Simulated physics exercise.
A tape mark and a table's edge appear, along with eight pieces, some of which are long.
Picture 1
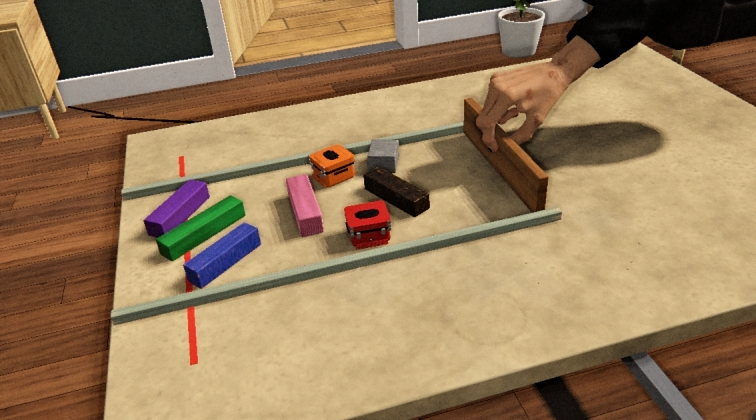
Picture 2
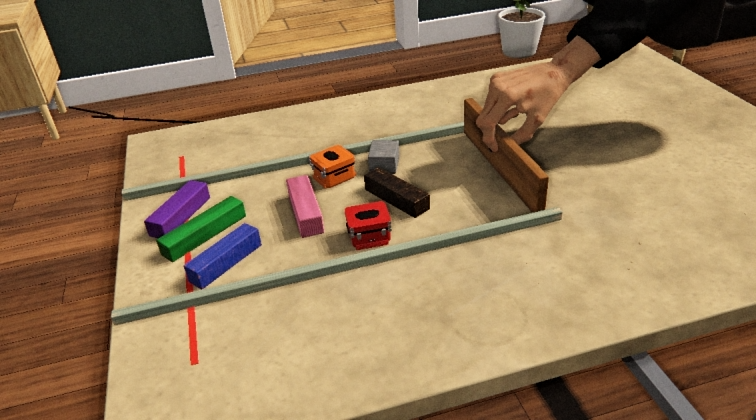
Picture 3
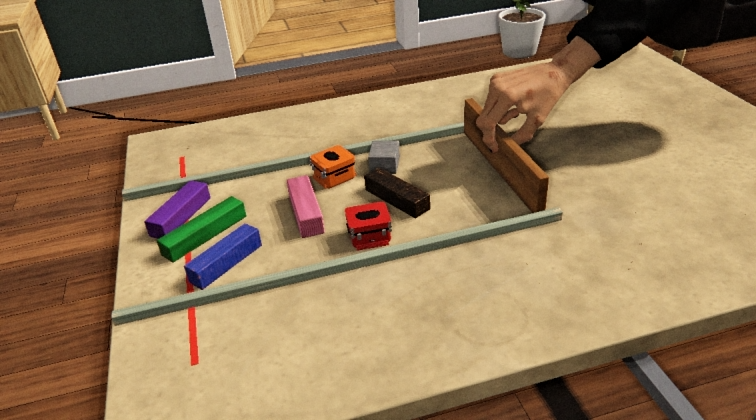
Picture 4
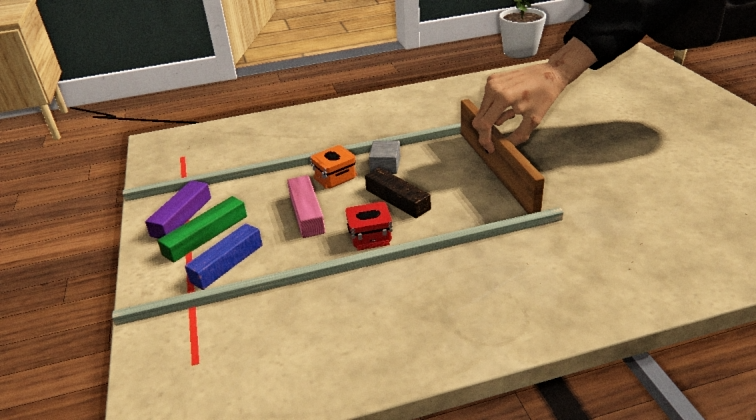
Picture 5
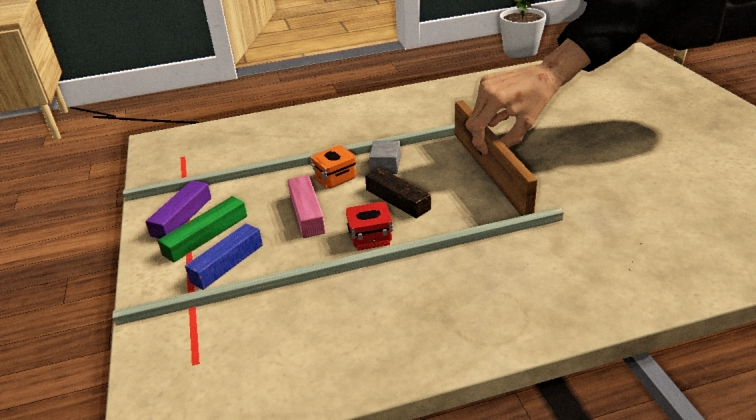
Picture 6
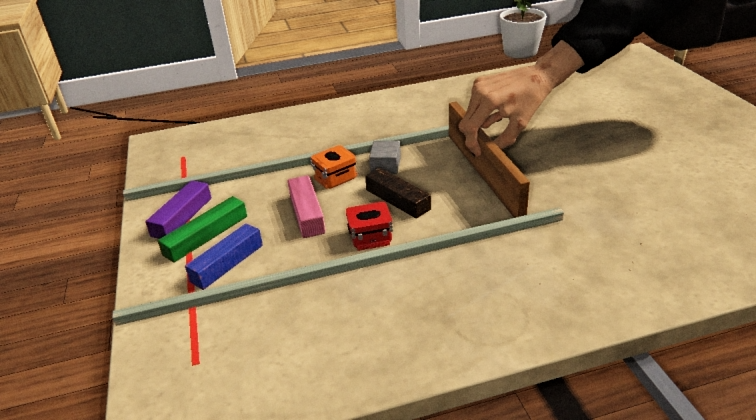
Hand holding a wooden board upright, then sliding it slightly left toward coloured sticks and cases lying still between two rails.
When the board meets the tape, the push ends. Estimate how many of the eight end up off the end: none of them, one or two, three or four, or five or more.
What drops is a single piece or a pair.
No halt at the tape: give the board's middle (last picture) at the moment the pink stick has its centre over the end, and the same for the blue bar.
Roughly at (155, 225) and roughly at (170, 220).
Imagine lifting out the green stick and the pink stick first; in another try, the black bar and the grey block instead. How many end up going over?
Count: 1 (first case); 0 (second).
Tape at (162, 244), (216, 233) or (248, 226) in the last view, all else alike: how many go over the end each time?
In that order 4, 0 and 0.
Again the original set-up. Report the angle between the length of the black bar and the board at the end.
It measures close to 0 degrees.
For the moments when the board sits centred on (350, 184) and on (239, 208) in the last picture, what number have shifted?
I make it 4 at the first spot and 8 at the other.
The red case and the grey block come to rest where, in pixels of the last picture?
In the last picture they sit at about (169, 279) and about (170, 203).
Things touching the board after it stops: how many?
In total, 3.
Early on, none off yet; purple stick at rest near (180, 209); green stick at rest near (204, 228); blue bar at rest near (225, 255).
A while later, none off yet; purple stick travelled a little near (155, 212); green stick travelled a little near (156, 244); blue bar travelled a little near (176, 268).
Finally, the number that fall off is one or two; lost, green stick and purple stick.
